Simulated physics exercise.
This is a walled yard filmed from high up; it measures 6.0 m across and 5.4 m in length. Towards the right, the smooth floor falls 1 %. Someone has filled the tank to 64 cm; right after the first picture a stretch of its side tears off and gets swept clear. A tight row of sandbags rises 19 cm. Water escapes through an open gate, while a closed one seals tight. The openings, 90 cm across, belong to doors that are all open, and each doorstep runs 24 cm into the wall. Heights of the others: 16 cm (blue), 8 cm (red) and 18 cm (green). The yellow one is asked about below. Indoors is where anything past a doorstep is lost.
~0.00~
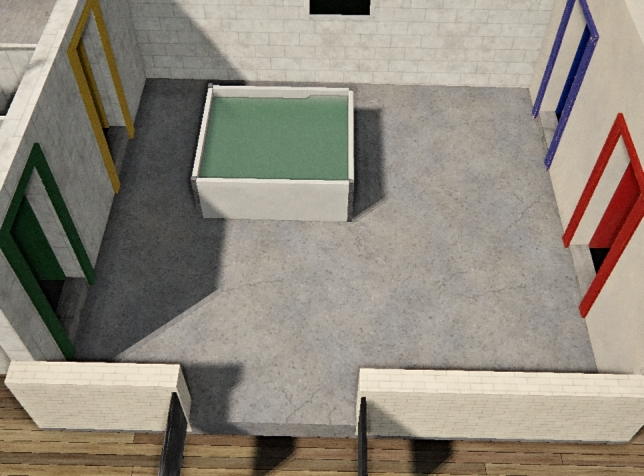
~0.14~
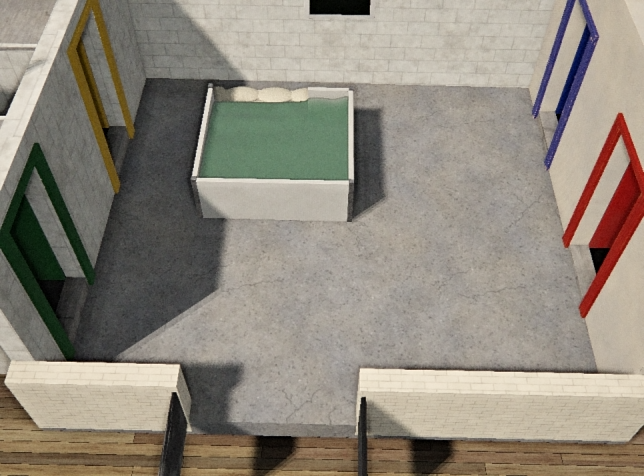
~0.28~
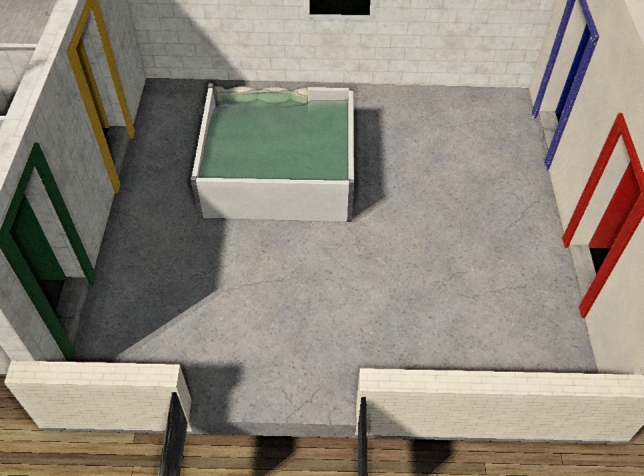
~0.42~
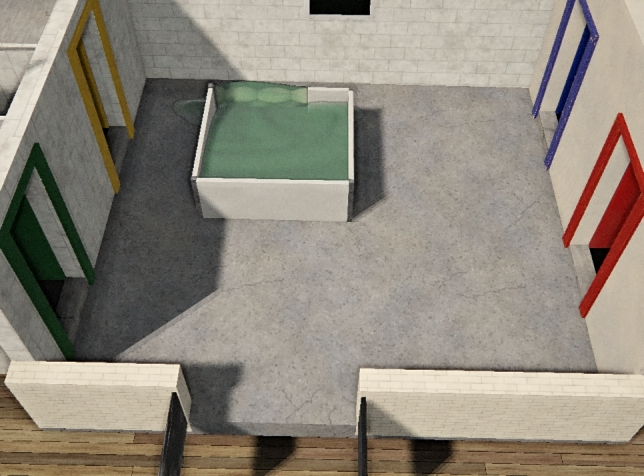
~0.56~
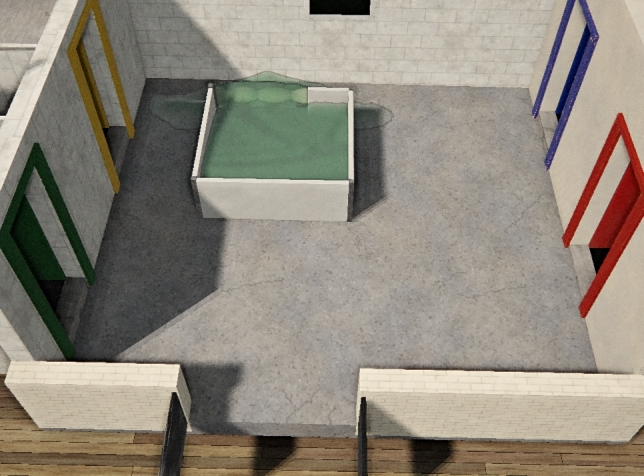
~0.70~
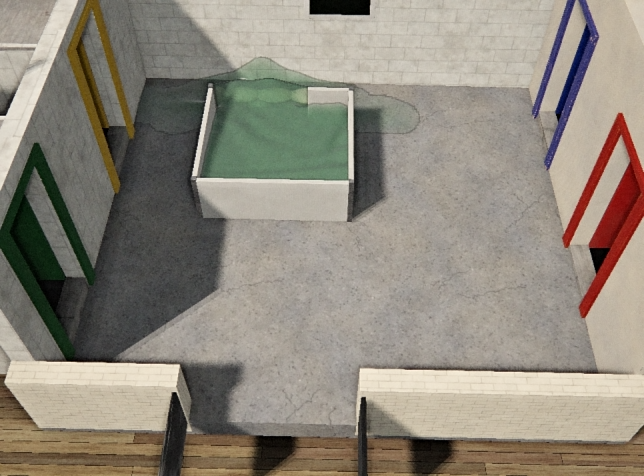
Green water sits still in a pale, walled tank inside a yard with yellow, green, blue and red doorways, until a stretch of the tank's far side breaks away. The water then pours out through the gap and spreads in a thin, see-through sheet behind the tank and out past both sides.
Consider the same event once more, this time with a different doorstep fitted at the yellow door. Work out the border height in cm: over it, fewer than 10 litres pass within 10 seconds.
Border at about 10 cm.
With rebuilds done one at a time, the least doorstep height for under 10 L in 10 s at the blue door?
For blue: Close to 17 cm.
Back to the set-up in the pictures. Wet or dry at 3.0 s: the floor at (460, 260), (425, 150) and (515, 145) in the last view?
First bone-dry, second wet through, third wet through.
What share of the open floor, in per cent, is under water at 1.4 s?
20 %.
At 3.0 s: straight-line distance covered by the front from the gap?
Roughly 4.4 metres.
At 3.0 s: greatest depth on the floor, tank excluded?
28 cm.
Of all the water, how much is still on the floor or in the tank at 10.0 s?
Around 90 per cent of the water.
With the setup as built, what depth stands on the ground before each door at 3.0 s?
In cm: Yellow 13, blue 20, red 0, green 3.
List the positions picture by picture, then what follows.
In the first picture, the tank at (277, 136) is whole and still, 64 cm deep; the yellow door at (107, 107) is dry.
In the second picture, the gap is on the far side, the front 0.3 m out at a hidden place; the back of the tank holds 64 cm.
In the third picture, water pours out on the far side and has run 0.5 m, to a hidden place; about 24 cm deep outside, 64 cm at the back.
In the fourth picture, the front is at a hidden place, 0.8 m from the gap on the far side; 1.6 m2 of floor is wet, 62 cm left at the back.
In the fifth picture, water pours out on the far side and has run 1.2 m, to (382, 112); about 8 cm deep outside, 56 cm at the back.
In the sixth picture, water pours out on the far side and has run 1.6 m, to (410, 112); about 6 cm deep outside, 54 cm at the back; 0.9 m in a straight line remain to the yellow door at (107, 107).
After 1.4 s water covers 20 % of the floor, deepest (48 cm) near (259, 111); 5 cm at the yellow door, 0 litres in over its 24 cm doorstep.
After 3.0 s water covers 40 % of the floor, deepest (28 cm) near (282, 112); 13 cm at the yellow door, 0 litres in over its 24 cm doorstep.
After 10.0 s water covers 95 % of the floor, deepest (13 cm) near (234, 119); 5 cm at the yellow door, 0 litres in over its 24 cm doorstep.
At the yellow door as built, the water arrived by 1.3 s and peaked near 14 cm at 2.2 s.
Run again over the same 10 s with other heights there, 18 litres in over 8.5 cm, 6 litres over 11 cm. The limit of 10 litres is kept from about 10 cm up.
